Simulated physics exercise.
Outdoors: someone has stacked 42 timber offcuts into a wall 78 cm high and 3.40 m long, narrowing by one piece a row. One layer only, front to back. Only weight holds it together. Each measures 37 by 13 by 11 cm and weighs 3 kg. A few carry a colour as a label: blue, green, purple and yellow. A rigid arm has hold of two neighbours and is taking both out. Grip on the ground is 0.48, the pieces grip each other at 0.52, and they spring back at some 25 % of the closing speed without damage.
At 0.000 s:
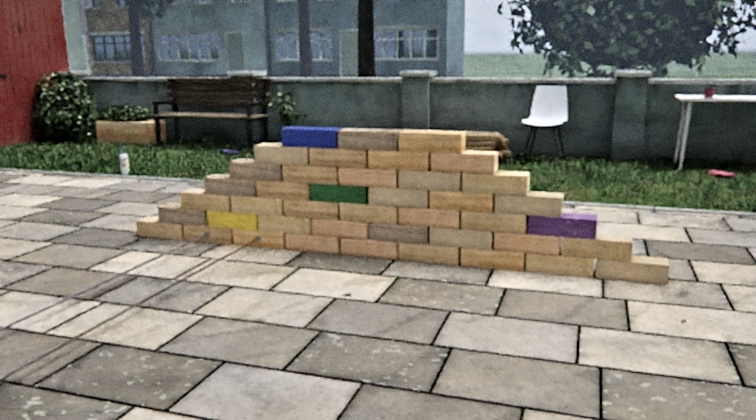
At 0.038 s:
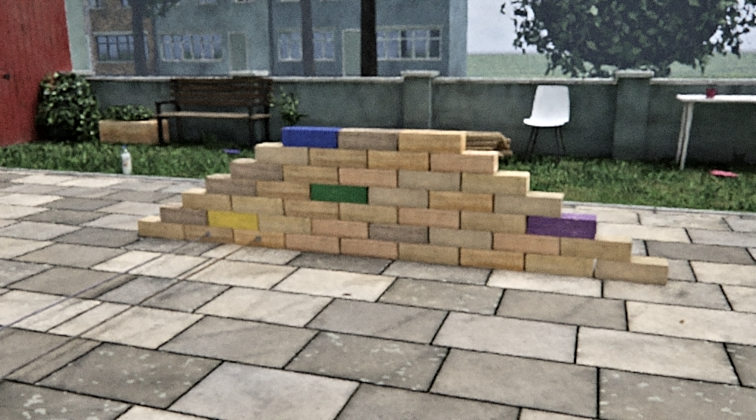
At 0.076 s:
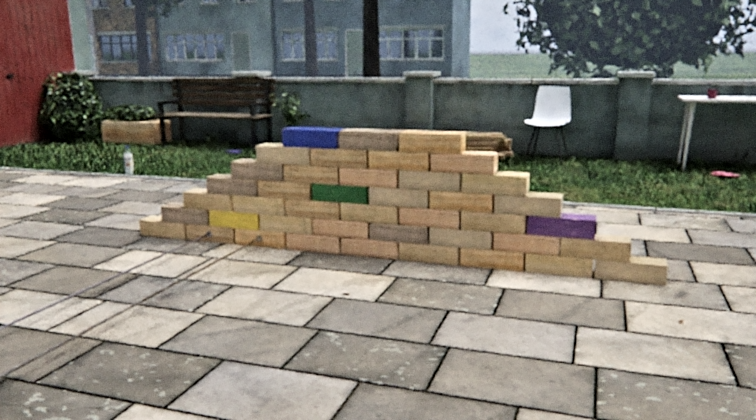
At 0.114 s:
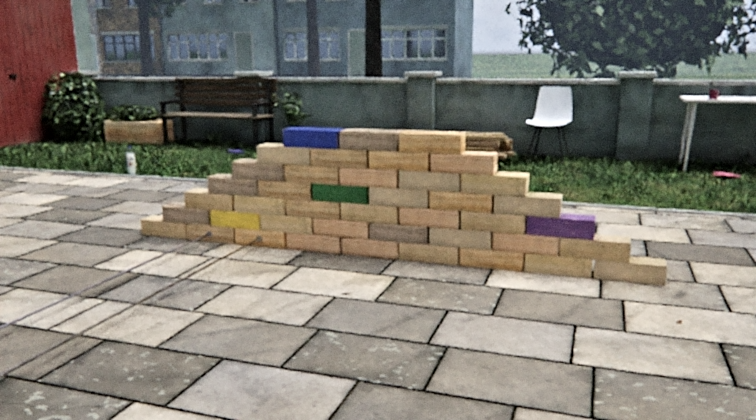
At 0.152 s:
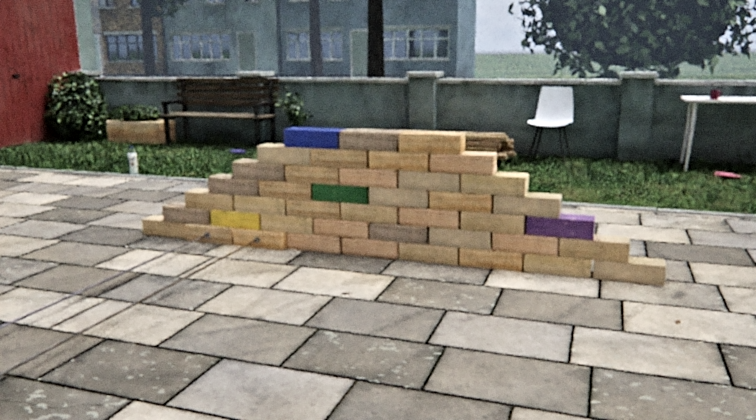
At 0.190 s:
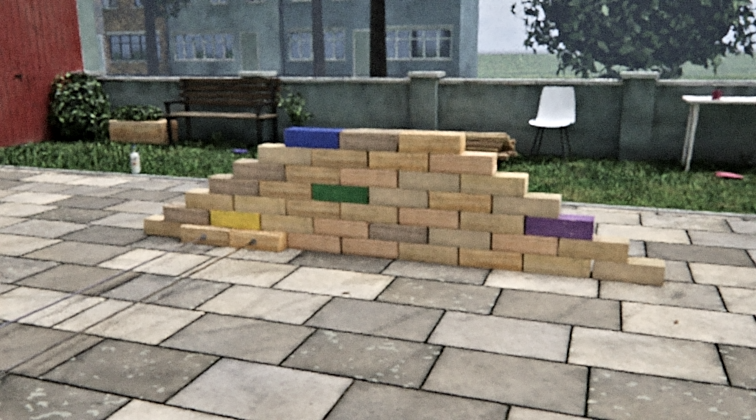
In this clip, a stepped wall of wooden blocks stands undisturbed on a paved yard, then two neighbouring blocks low on the left slide partway out towards the viewer, and the yellow block above them shifts slightly.
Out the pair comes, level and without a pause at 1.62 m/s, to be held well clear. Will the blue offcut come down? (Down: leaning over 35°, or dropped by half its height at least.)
The blue offcut holds its level.
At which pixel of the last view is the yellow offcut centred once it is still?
At about (228, 240).
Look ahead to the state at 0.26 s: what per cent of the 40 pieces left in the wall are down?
0 per cent by then.
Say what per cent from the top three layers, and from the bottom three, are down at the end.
Top 0, bottom 10 per cent.
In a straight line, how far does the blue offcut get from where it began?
Roughly 0 cm away.
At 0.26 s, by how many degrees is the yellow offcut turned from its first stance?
Some 10°.
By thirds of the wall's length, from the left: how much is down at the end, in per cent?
In per cent: Left 20, middle 0, right 0.
After 0.26 s, none of the 40 other offcuts down, 8 disturbed; blue offcut unmoved; yellow offcut leaning 11°.
After 0.42 s, 1 of the 40 other offcuts down; blue offcut unmoved; yellow offcut leaning 4°, 10 cm lower.
At rest (0.9 s), 2 of the 40 other offcuts down; blue offcut unmoved; yellow offcut 11 cm lower; green offcut unmoved. As the last picture would show them, middles, blue offcut near (315, 138), yellow offcut near (228, 240).
